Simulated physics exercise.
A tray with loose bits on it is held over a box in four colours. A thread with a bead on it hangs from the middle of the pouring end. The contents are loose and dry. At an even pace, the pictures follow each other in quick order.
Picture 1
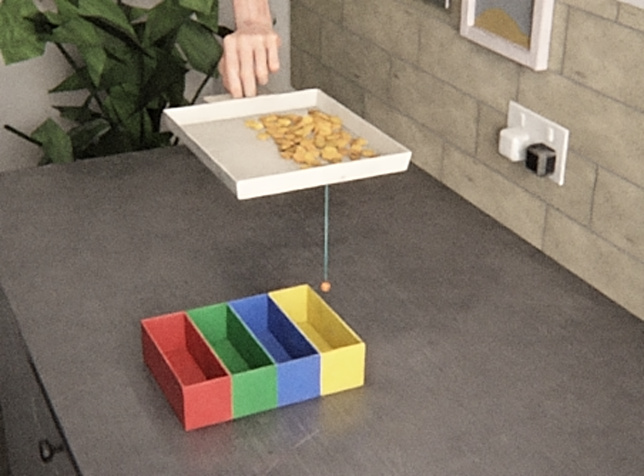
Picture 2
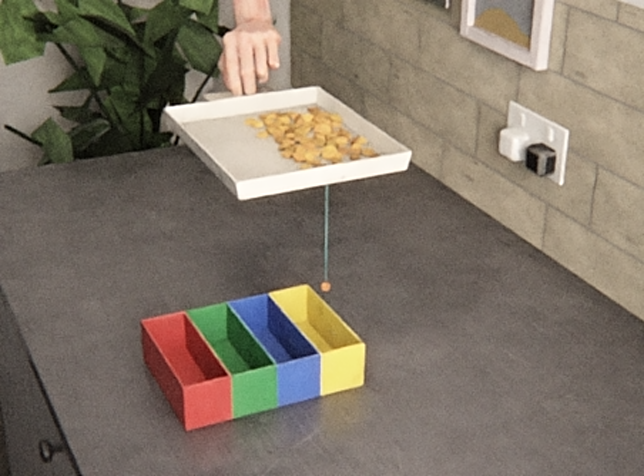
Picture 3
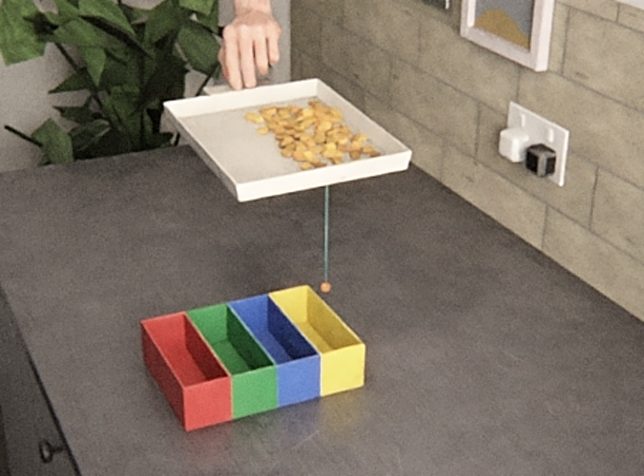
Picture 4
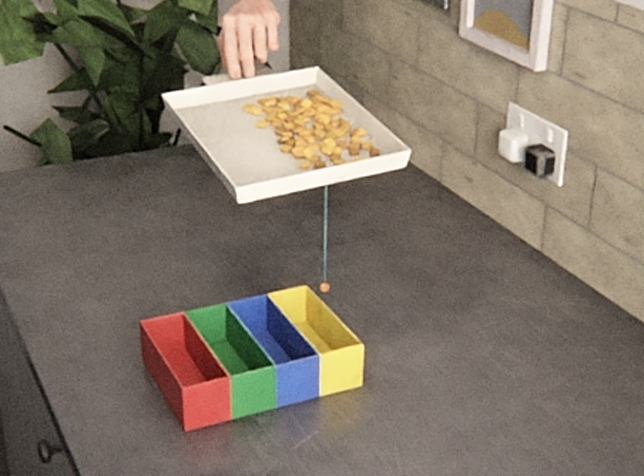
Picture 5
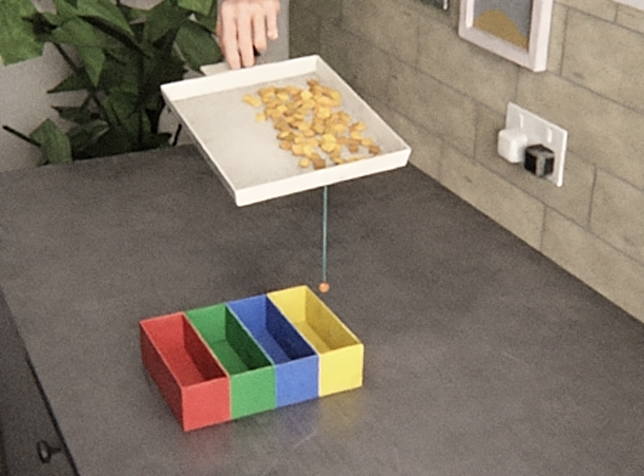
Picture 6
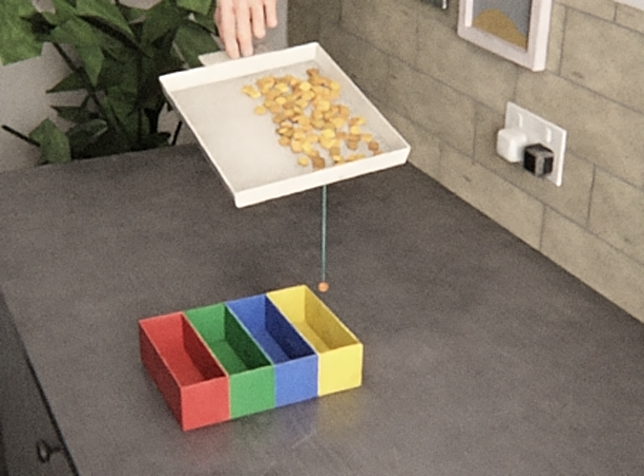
A hand steadily tilts a white tray of loose yellowish pieces above a four-coloured box.
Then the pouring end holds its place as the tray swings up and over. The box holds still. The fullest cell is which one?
The blue cell.
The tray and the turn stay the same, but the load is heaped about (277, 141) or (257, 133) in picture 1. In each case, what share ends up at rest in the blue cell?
It would be roughly 60 per cent for the first and roughly 70 per cent for the second.
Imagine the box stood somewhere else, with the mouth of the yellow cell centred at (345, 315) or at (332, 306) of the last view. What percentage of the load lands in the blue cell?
Respectively 30 percent and 40 percent.
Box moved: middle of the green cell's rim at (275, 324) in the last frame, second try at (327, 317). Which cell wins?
First try: The green cell. Second try: The red cell.
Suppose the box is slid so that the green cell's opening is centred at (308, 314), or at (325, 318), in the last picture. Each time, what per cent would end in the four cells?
First about 80, then 70 per cent.
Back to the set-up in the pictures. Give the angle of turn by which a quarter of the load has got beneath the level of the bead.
My estimate is some 110 degrees.
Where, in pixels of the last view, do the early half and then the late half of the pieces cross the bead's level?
First part (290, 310), rest (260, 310).
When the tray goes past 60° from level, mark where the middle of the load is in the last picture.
Look about (292, 166) in the last picture.
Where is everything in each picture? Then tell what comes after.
Corners of the pouring end (239, 180) and (406, 152), level; middle of the load (319, 138), cereal squares; bead on its thread (325, 286); red cell (208, 399); green cell (254, 387); blue cell (299, 376); yellow cell (342, 365), in the first frame.
Corners of the pouring end (239, 180) and (407, 151), level; middle of the load (319, 137), in the second frame.
Corners of the pouring end (239, 183) and (407, 151), tipped barely, lowest at the left corner; middle of the load (319, 133), in the third frame.
Corners of the pouring end (238, 186) and (406, 150), tipped a little, lowest at the left corner; middle of the load (319, 127), in the fourth frame.
Corners of the pouring end (238, 189) and (406, 148), tipped a little, lowest at the left corner; middle of the load (318, 121), in the fifth frame.
Corners of the pouring end (237, 191) and (405, 147), tipped clearly, lowest at the left corner; middle of the load (318, 115); red cell (206, 399); green cell (252, 388); blue cell (297, 376); yellow cell (340, 366), in the sixth frame.
Just after the last frame, tray tipped steeply; every one on the tray.
A moment on, tray tipped right over; almost all on the tray; about a tenth in the blue cell; just a few in the green cell; just a few falling or outside the box.
Further on, tray tipped past a quarter turn; roughly half in the blue cell; roughly a quarter in the yellow cell; about a tenth in the green cell; about a tenth falling or outside the box.
When it is over, tray tipped past a quarter turn; roughly half in the blue cell; roughly a quarter in the yellow cell; about a tenth in the green cell; not one in the red cell; about a tenth outside the box.
